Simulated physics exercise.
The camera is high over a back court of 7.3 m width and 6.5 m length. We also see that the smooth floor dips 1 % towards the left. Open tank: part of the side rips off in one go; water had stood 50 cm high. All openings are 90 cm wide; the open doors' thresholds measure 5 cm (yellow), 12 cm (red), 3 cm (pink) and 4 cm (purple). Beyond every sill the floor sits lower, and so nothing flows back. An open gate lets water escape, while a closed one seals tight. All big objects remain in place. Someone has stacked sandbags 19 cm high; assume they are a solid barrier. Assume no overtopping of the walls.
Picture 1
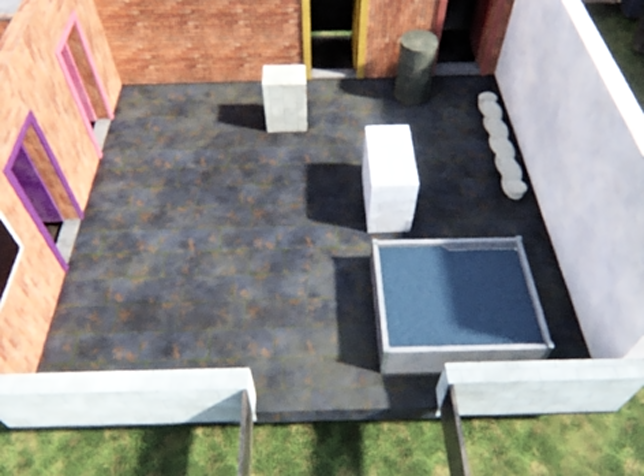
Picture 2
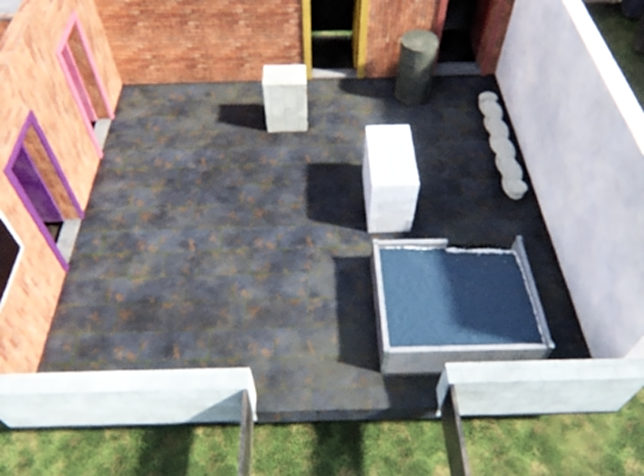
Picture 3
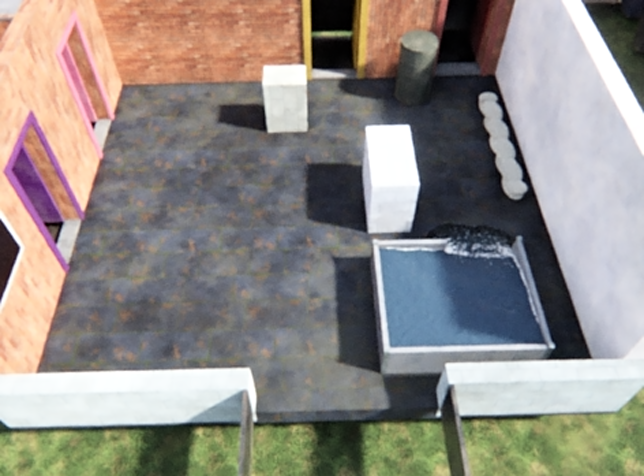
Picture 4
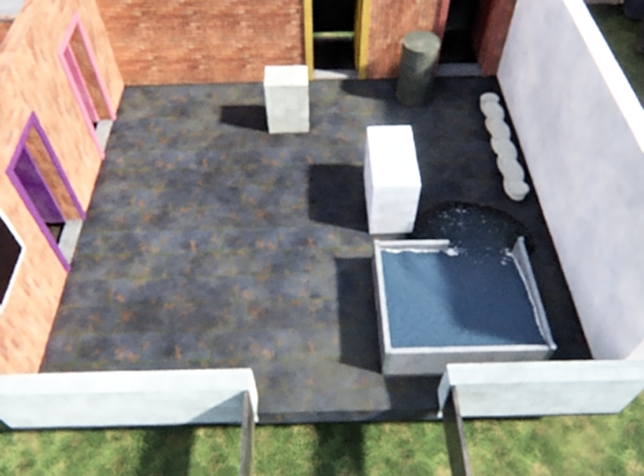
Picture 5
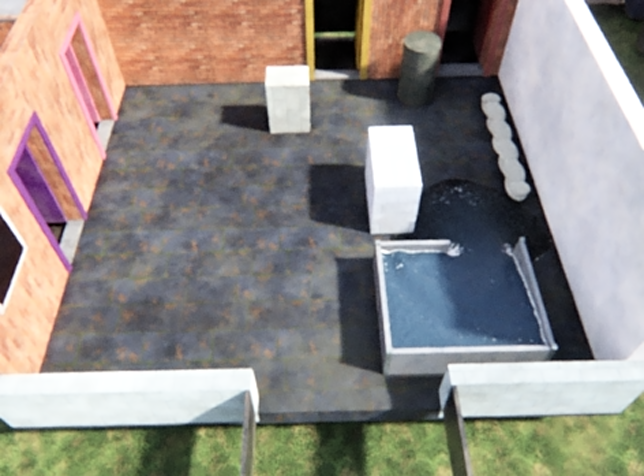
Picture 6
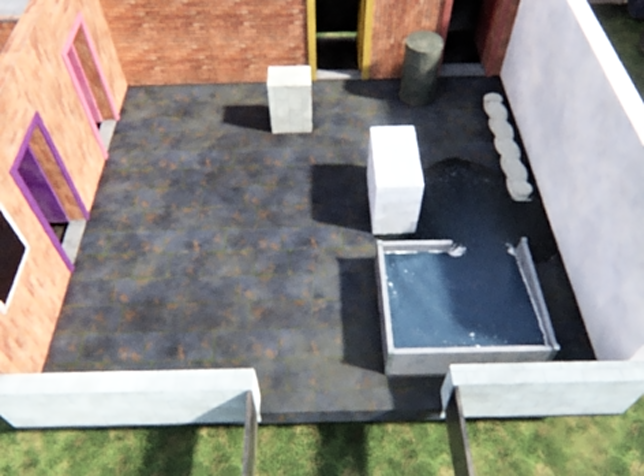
Water burst out through the far side of an open tank in a walled courtyard, splashing at first, then spreading as a dark pool across the floor behind it, between a white block and stacked sandbags.
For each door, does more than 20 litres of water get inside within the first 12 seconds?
Door by door: The yellow door, yes; the red door, yes; the pink door, yes; the purple door, no.
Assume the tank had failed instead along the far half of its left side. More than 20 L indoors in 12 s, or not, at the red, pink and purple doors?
Red short, pink beyond, purple beyond.
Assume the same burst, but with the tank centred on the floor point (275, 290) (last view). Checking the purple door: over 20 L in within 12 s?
So then, purple stays inside.
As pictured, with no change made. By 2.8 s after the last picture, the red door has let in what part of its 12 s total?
Share: ~ 65 %.
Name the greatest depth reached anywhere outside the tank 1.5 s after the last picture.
It gets to some 22 cm.
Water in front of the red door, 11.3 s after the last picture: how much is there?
It's about 4.0 cm.
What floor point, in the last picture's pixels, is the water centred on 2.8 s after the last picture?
Near (448, 214).
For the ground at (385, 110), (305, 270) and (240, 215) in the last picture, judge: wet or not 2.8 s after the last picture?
First spot soaked, second bone dry, third bone dry.
Then, 0.7 s after the last picture water covers 15 % of the floor and is deepest (29 cm) near (484, 261); yellow door not reached, red door not reached, pink door not reached, purple door not reached.
Then, 1.5 s after the last picture water covers 20 % of the floor and is deepest (22 cm) near (484, 261); yellow door not reached, red door 21 cm at the sill, 3 L in, pink door not reached, purple door not reached.
Then, 2.8 s after the last picture water covers 30 % of the floor and is deepest (20 cm) near (451, 81); yellow door 10 cm at the sill, 17 L in, red door 19 cm at the sill, 59 L in, pink door not reached, purple door not reached.
Then, 6.3 s after the last picture water covers 45 % of the floor and is deepest (14 cm) near (126, 89); yellow door 6 cm at the sill, 43 L in, red door 9 cm at the sill, 93 L in, pink door 7 cm at the sill, 6 L in, purple door not reached.
Then, 11.3 s after the last picture water covers 70 % of the floor and is deepest (8 cm) near (126, 89); yellow door 4 cm at the sill, 50 L in, red door 4 cm at the sill, 93 L in, pink door 7 cm at the sill, 58 L in, purple door 4 cm at the sill, 0 L in.
